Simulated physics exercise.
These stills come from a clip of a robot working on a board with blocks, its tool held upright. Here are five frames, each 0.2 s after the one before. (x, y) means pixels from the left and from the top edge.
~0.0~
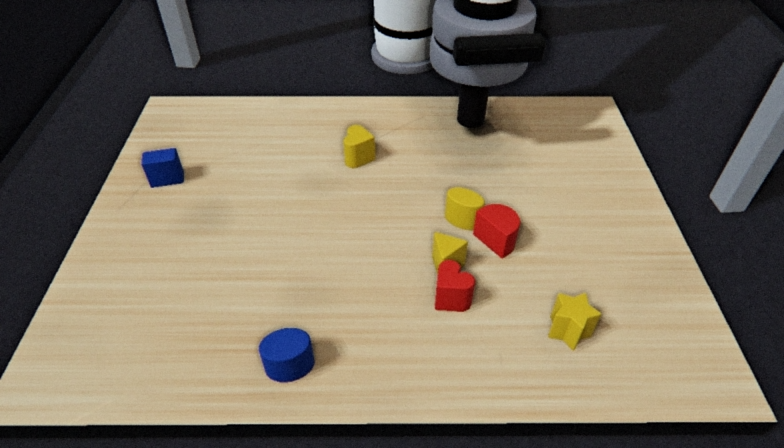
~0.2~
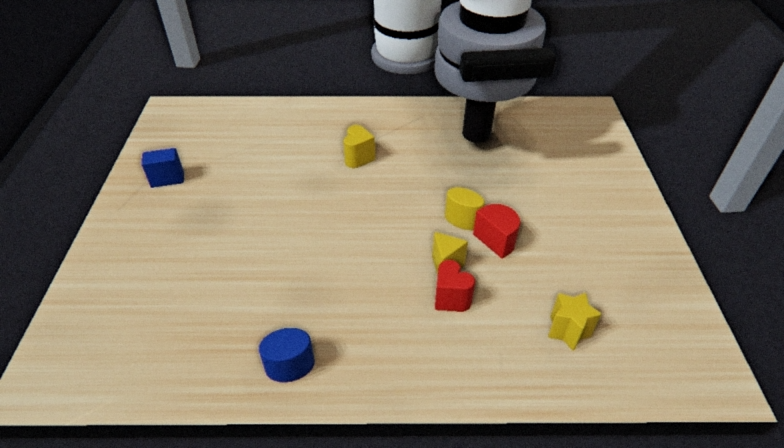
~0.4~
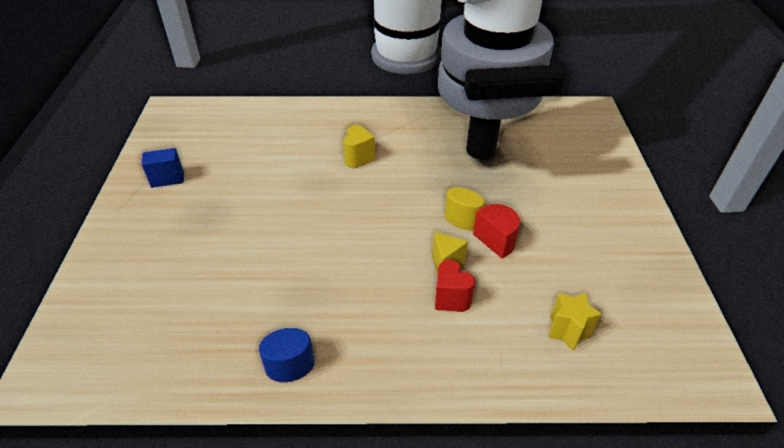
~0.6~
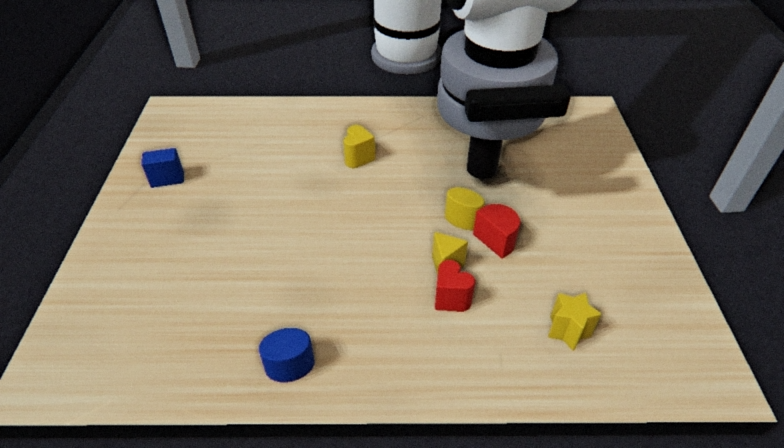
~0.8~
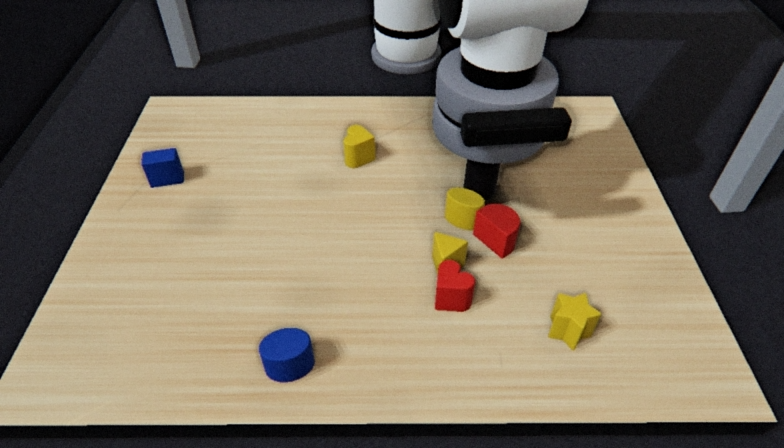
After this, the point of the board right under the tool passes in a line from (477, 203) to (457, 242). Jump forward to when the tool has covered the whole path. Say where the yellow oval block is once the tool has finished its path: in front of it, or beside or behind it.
The tool still drives it.
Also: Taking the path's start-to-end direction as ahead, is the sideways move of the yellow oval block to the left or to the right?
Displaced right.
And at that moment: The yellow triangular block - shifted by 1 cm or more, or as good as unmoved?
Somewhere new.
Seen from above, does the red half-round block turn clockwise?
No.
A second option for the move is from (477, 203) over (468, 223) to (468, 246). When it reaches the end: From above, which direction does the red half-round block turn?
It swings round anticlockwise.
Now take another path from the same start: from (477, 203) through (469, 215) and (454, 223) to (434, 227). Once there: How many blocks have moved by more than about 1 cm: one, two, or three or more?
The push will move one block.
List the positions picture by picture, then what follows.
Tool's lower end (471, 120); yellow triangular block (449, 243); red heart-shaped block (454, 275); yellow oval block (466, 196); red half-round block (501, 216), in the first frame.
Tool (476, 135); blocks still, in the second frame.
Tool (481, 151); blocks still, in the third frame.
Tool (482, 170); blocks still, in the fourth frame.
Tool (479, 190); yellow triangular block (449, 243); red heart-shaped block (454, 275); yellow oval block (466, 196); red half-round block (501, 216), in the fifth frame.
What follows on the original path. Halfway along, tool (469, 210); yellow oval block (452, 213), turned 15° clockwise.
At the end, tool (458, 230); yellow triangular block (437, 252), turned 15° anticlockwise; red heart-shaped block (454, 281), turned 20° anticlockwise; yellow oval block (434, 229), turned 40° clockwise; red half-round block (502, 222), turned 30° anticlockwise.
